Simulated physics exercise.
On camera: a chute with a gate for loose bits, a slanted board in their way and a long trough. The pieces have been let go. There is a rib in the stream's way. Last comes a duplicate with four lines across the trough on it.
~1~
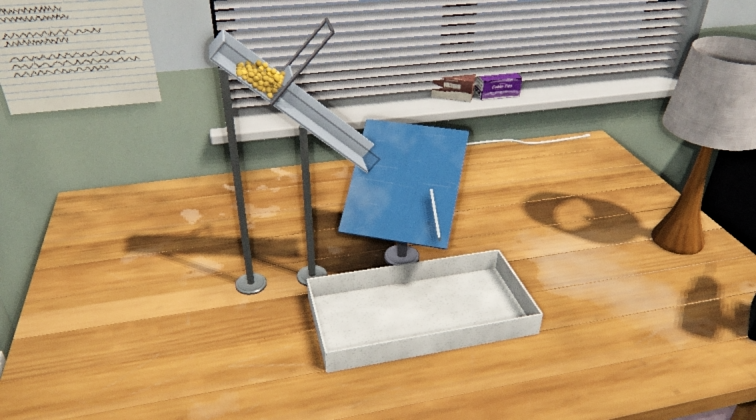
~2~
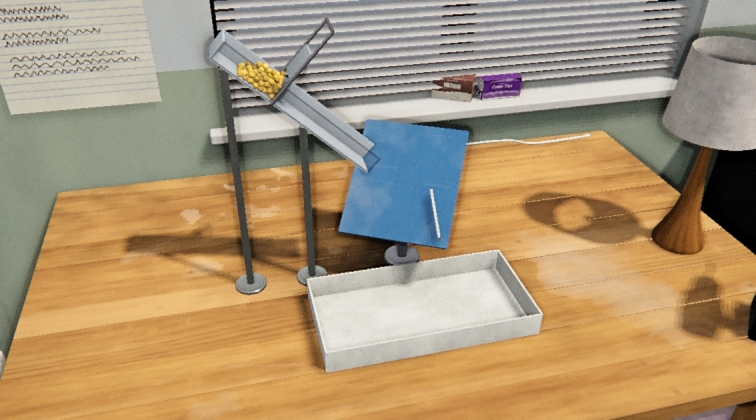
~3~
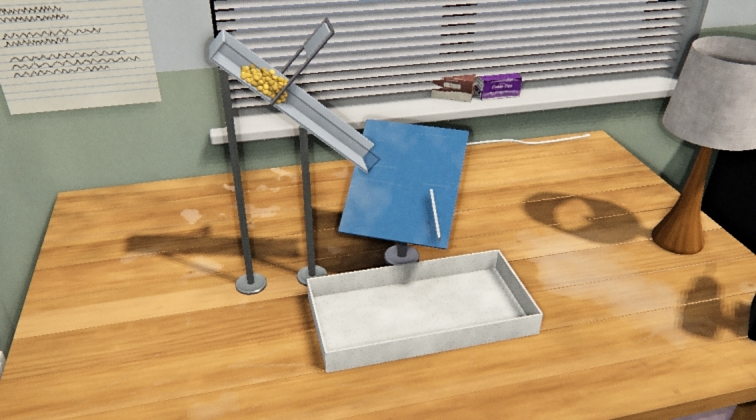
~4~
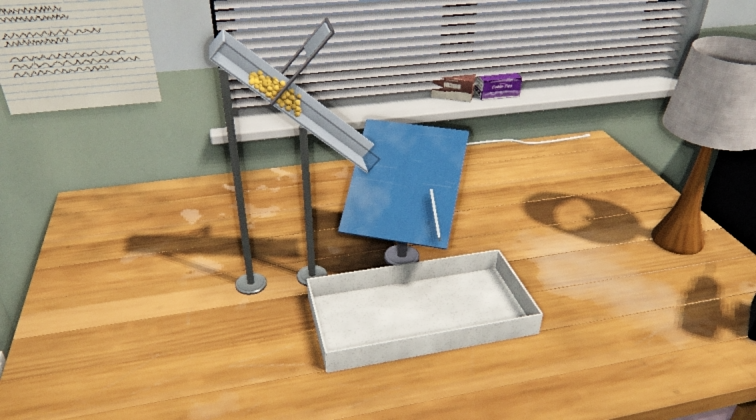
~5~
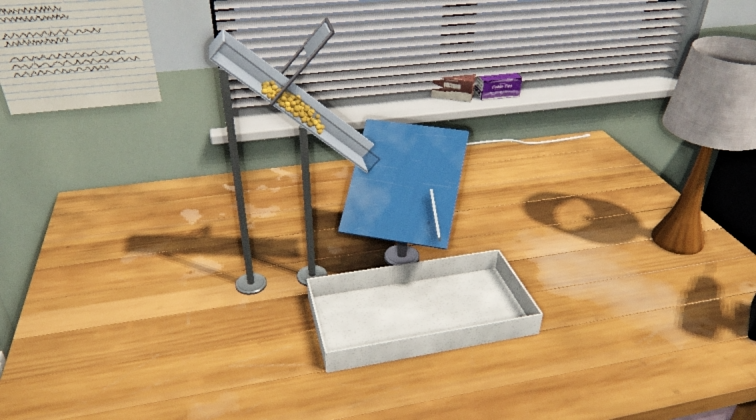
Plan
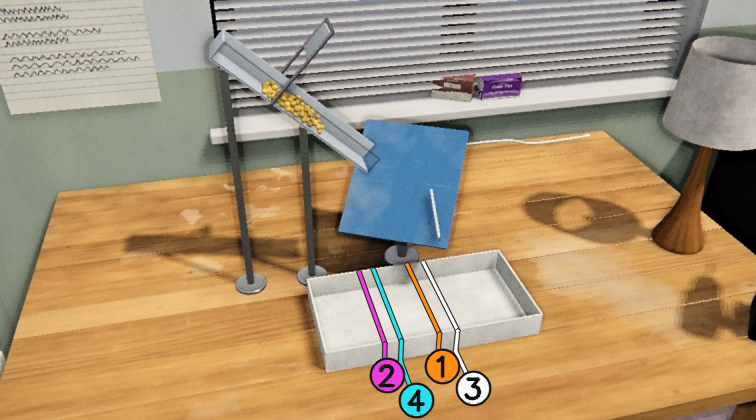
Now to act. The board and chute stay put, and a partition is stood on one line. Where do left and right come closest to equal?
Best: 1.
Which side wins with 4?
The right side.
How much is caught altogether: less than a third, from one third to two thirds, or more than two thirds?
More than two thirds.
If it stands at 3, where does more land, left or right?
Left.
On the marked copy, line 1 crosses the front rim at (439, 332); line 2 crosses the front rim at (384, 342); line 3 crosses the front rim at (457, 329); line 4 crosses the front rim at (401, 339).
If 1 is chosen, of what is caught, about half on the left of the divider, about half on the right.
If 2 is chosen, of what is caught, a small part on the left of the divider, nearly all on the right.
If 3 is chosen, of what is caught, most on the left of the divider, a small part on the right.
If 4 is chosen, of what is caught, a small part on the left of the divider, most on the right.
